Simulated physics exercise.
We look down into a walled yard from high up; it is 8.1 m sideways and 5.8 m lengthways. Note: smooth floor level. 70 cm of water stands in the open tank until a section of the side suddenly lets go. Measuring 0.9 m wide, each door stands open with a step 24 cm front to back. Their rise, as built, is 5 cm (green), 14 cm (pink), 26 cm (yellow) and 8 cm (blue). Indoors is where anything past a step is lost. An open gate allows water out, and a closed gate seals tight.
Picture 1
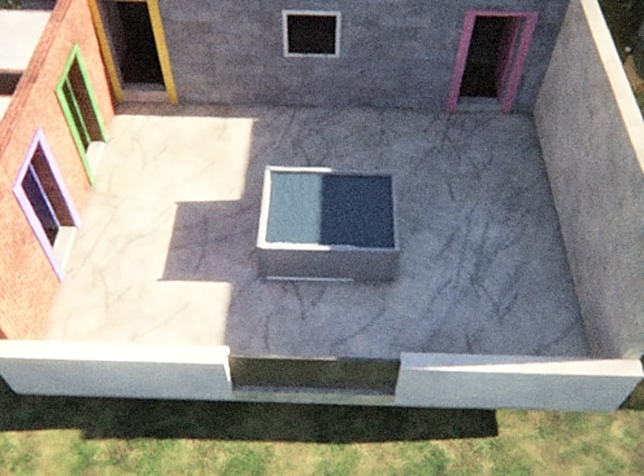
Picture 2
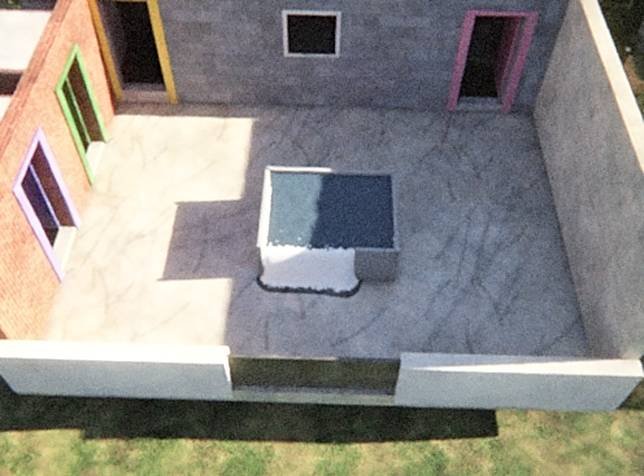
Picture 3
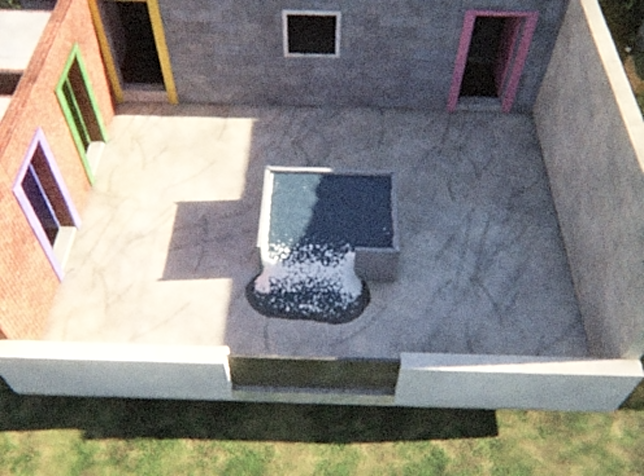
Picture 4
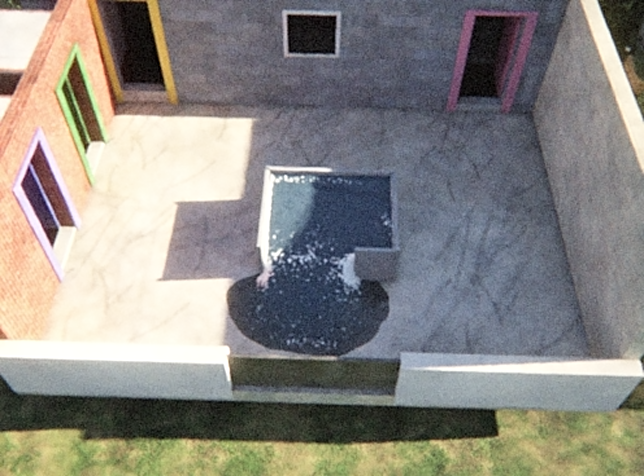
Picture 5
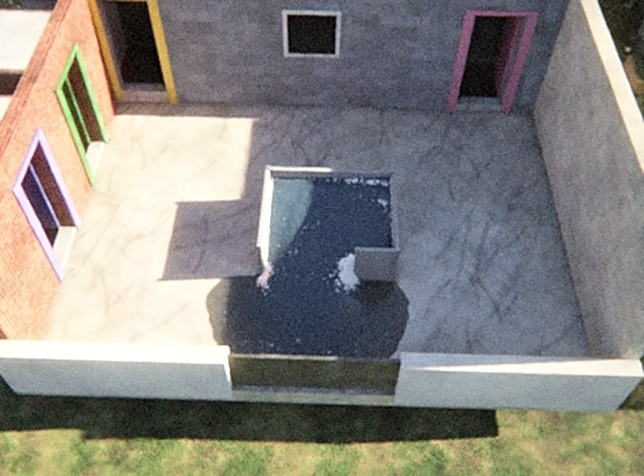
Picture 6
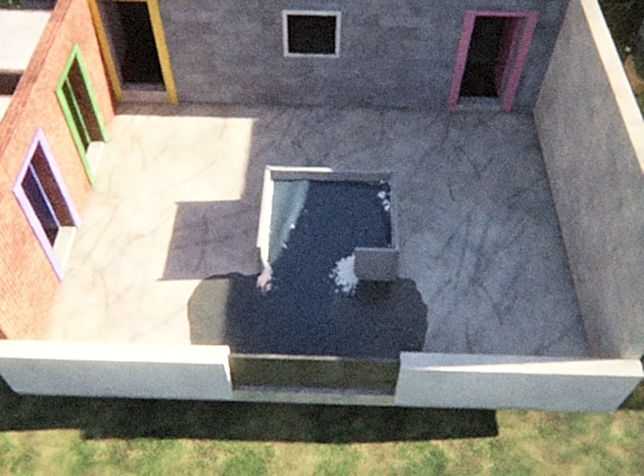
Walled yard seen from above, with water bursting from the front of a raised open tank and spreading across the pale floor.
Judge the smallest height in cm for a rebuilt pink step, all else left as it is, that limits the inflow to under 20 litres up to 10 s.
Roughly 6 cm at the least.
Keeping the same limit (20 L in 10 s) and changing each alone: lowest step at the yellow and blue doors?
You'd want about 10.0 centimetres at yellow and about 7.5 centimetres at blue.
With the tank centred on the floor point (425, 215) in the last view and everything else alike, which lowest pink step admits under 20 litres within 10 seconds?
9.5 cm, give or take.
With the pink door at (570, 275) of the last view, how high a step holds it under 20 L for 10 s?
8.0 cm.
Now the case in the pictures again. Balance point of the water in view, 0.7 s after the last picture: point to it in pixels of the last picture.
It lies near (312, 287) in the last picture.
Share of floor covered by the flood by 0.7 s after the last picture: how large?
Wet: Close to 15 %.
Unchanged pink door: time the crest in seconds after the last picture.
At roughly 5.5 s.
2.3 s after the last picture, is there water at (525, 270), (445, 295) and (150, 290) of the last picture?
In order: Soaked, soaked, soaked.
Then, 0.7 s after the last picture water covers 15 % of the floor, deepest (44 cm) near (296, 377); it has not reached the pink door.
Then, 2.3 s after the last picture water covers 40 % of the floor, deepest (29 cm) near (32, 369); it has not reached the pink door.
Then, 9.3 s after the last picture water covers 95 % of the floor, deepest (12 cm) near (369, 191); 6 cm at the pink door, 0 litres in over its 14 cm step.
At the pink door as built, the water peaked near 10 cm, 5.5 s after the last picture.
With a step of 5.5 cm, 27 litres would have come in within the 10 s; with 6.5 cm, 15 litres. So under 20 litres takes about 6 cm.
